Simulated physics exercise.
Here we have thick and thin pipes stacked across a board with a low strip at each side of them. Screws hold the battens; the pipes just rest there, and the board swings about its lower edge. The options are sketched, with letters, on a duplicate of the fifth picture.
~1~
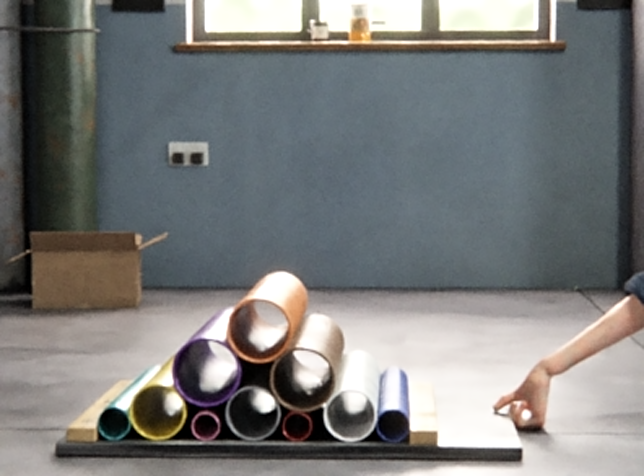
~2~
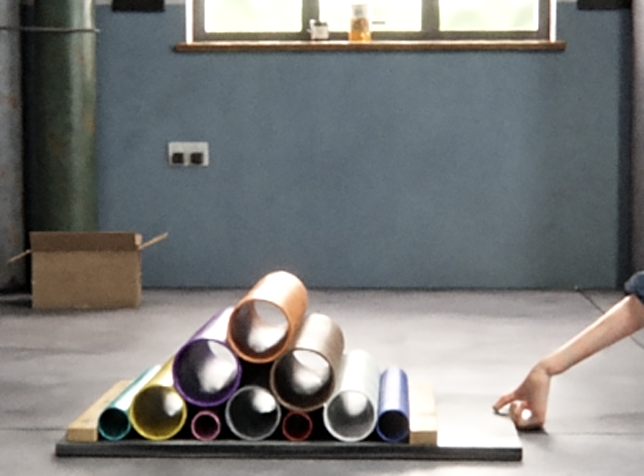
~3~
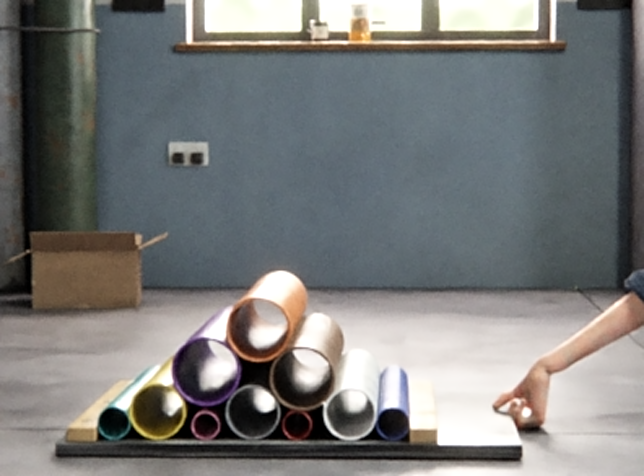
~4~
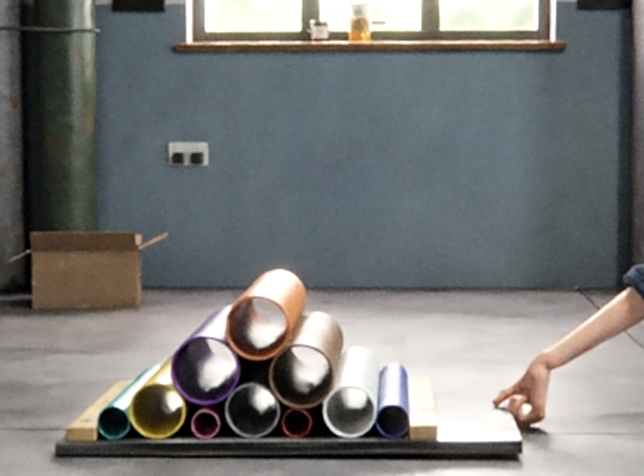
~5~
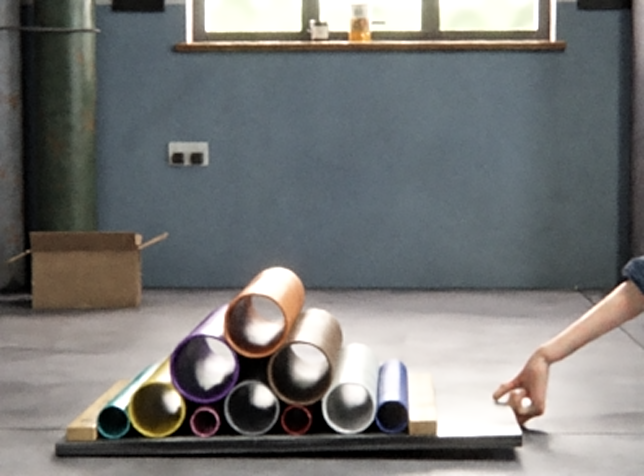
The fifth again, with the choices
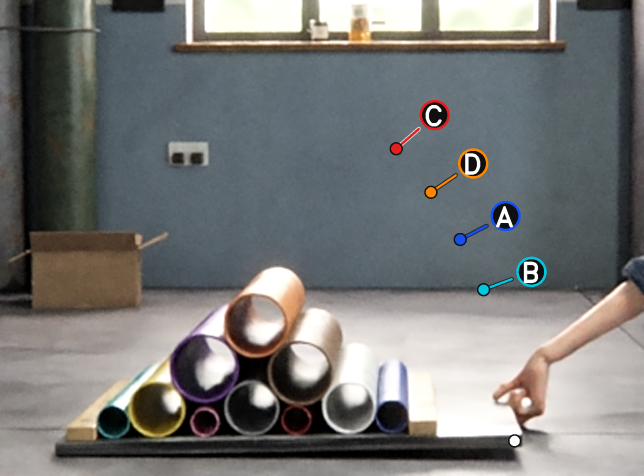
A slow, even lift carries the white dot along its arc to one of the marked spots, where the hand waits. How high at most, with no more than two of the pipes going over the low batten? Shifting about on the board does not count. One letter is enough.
At most to D.
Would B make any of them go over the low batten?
No, at B.
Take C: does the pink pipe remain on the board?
Yes.
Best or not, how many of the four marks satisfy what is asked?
Three of the four.
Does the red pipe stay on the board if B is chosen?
The red pipe: Yes.
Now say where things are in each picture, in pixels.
The first frame shows yellow pipe (158, 412); grey pipe (253, 414).
The second frame shows grey pipe (253, 413).
The third frame shows board (297, 415); white pipe (350, 414); blue pipe (393, 423); purple pipe (206, 371).
The fourth frame shows board (297, 413); turquoise pipe (114, 422); yellow pipe (157, 410).
The fifth frame shows board (297, 410); turquoise pipe (114, 421); yellow pipe (157, 409).
On the marked copy, A at (460, 239); B at (484, 289); C at (396, 149); D at (431, 192); the white dot at (515, 441).
With D. Early on, board at 19°.
Further on, board at 34°.
At the end, board at 34°, two over the low batten (purple, orange).
As for the rest, A none over the low batten; B none over the low batten; C six over the low batten.
